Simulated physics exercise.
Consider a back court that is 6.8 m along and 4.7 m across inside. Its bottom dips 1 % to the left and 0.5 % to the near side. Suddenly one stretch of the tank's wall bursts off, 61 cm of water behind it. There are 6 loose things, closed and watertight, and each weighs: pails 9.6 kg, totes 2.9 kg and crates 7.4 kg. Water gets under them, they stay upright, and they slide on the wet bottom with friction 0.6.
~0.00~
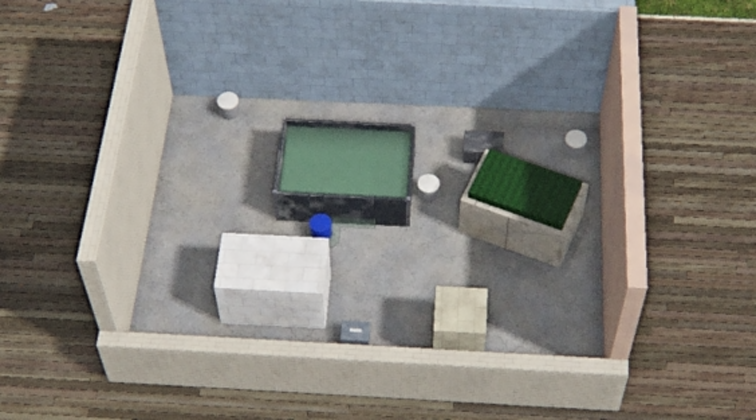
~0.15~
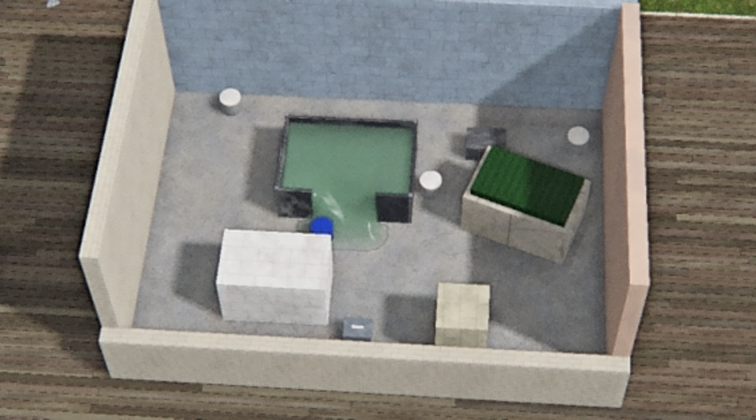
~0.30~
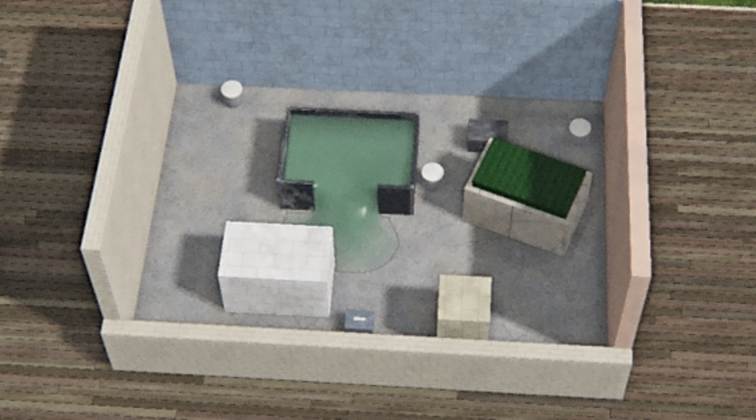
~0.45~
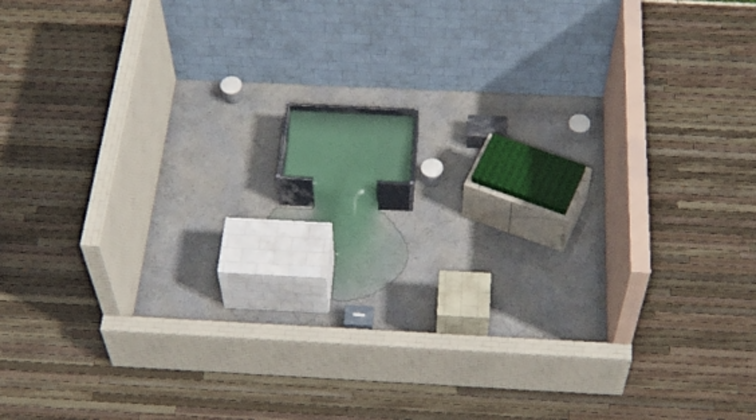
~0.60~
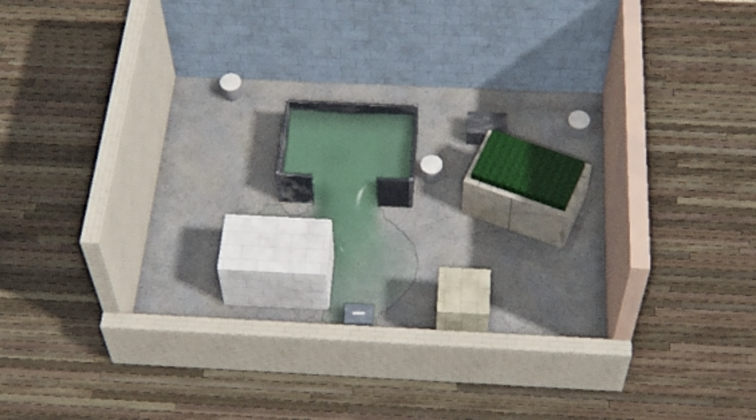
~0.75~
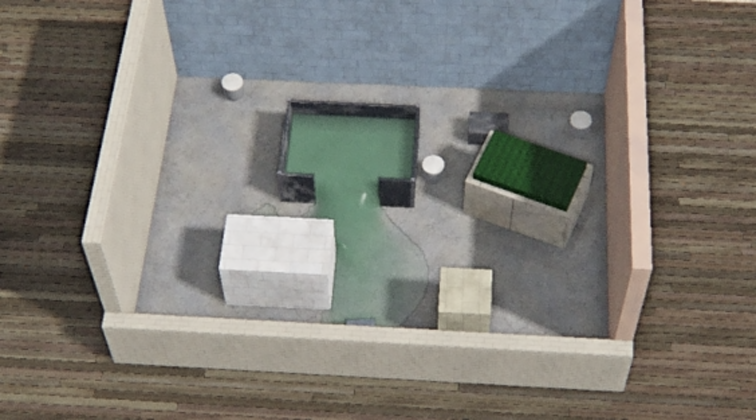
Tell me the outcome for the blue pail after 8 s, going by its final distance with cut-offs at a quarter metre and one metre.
Washed away.
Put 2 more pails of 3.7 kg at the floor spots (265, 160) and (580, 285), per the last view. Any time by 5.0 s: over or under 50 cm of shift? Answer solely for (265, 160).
Not that far.
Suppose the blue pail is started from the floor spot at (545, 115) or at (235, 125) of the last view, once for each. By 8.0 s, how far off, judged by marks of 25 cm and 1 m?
Try one, it keeps its spot; try two, it keeps its spot.
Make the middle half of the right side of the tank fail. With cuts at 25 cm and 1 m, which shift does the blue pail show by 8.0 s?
After that, the blue pail hardly moves.
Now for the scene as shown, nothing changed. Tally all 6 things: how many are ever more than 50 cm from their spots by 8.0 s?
2.
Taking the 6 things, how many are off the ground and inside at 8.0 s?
At that moment it comes to 1.
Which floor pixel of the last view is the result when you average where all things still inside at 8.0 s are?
Near (361, 151).
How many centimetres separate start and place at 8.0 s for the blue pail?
Around 250 cm from where it started.
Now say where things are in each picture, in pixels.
The blue pail at (321, 223) rests on the ground; 2.5 m2 under water; 0 of 6 have shifted, in the first picture.
The blue pail at (322, 226), on the bottom, 12 cm from its start; 2.9 m2 under water; 1 of 6 have shifted, in the second picture.
The blue pail is out of sight; water covers 3.7 m2; 1 of 6 have shifted, in the third picture.
The blue pail is out of sight; 4.5 m2 under water; 1 of 6 have shifted, in the fourth picture.
The blue pail is out of sight; 5.2 m2 under water; 1 of 6 have shifted, in the fifth picture.
The blue pail is out of sight; water covers 5.8 m2; 2 of 6 have shifted, in the sixth picture.
After 1.6 s the blue pail is near (201, 189), 1.9 m from its start, aground; 1 afloat.
After 3.6 s the blue pail is near (181, 167), 2.3 m from its start, aground; 1 afloat.
After 5.6 s the blue pail is near (181, 163), 2.3 m from its start, aground; 1 afloat.
After 8.0 s the blue pail is near (181, 163), 2.3 m from its start, aground; 1 afloat.
